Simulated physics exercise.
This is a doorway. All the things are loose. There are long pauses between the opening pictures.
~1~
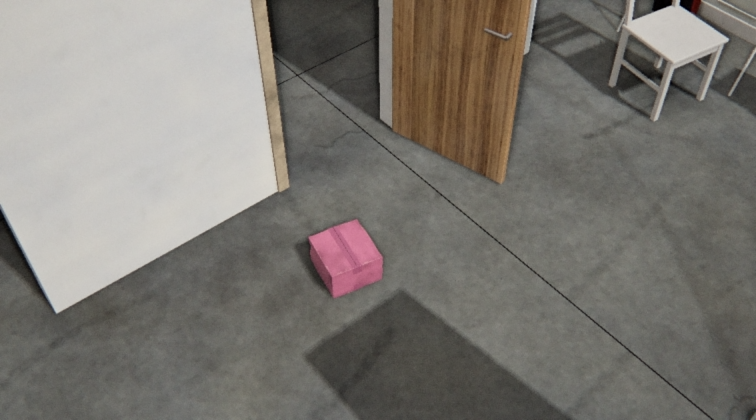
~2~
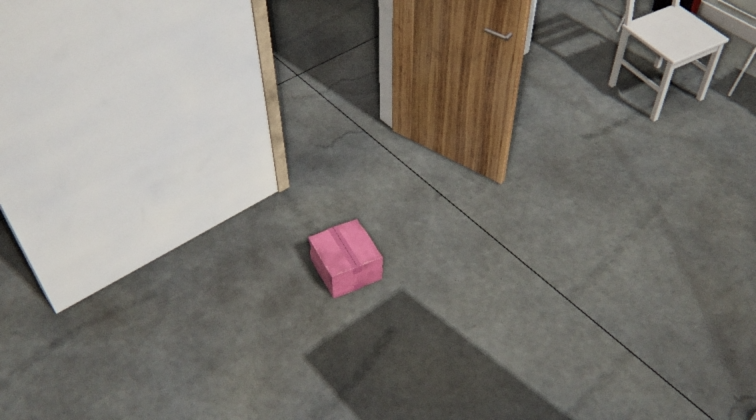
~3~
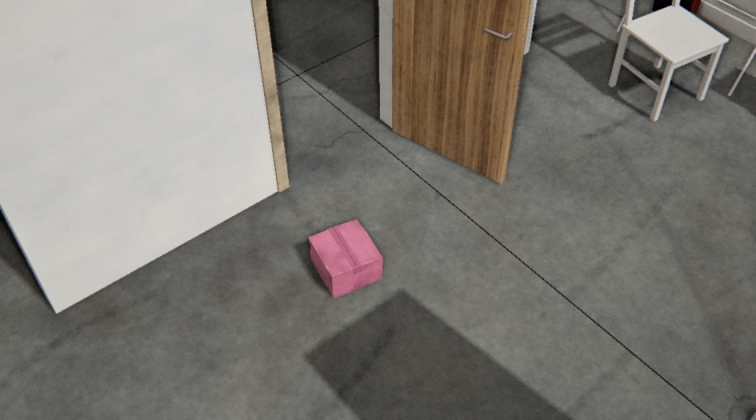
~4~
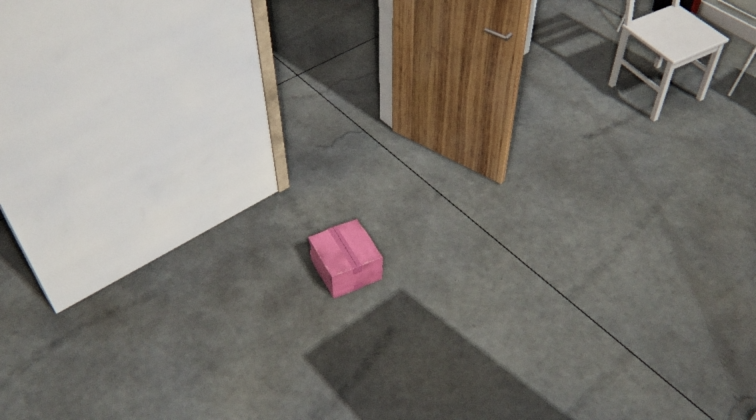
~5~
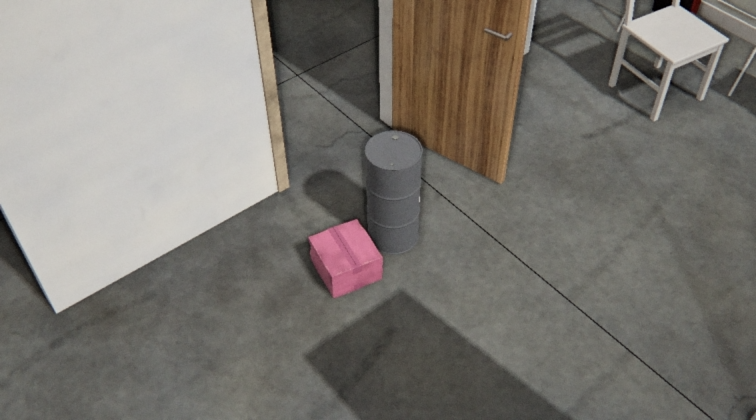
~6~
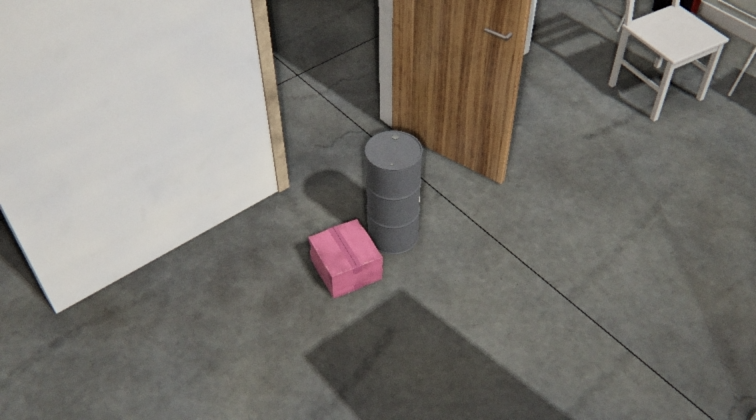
A grey drum appears beside the pink box on the concrete floor near a doorway, where at first only the box sits. The wooden door stays wide open and still, and nothing else moves, including the white chair.
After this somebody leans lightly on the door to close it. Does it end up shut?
Here the door jams.
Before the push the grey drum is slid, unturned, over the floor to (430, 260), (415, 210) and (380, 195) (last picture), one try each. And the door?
First try: It reaches the frame; second try: It stops short; third try: It jams.
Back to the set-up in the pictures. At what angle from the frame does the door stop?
About 60°.
Then, 0.40 s on from there, open by 94°.
Then, 0.70 s on from there, open by 73°.
Then, 0.90 s on from there, open by 59°.
In the end, open by 59°; both unmoved. At the end, from the last picture's camera, grey drum near (392, 196).
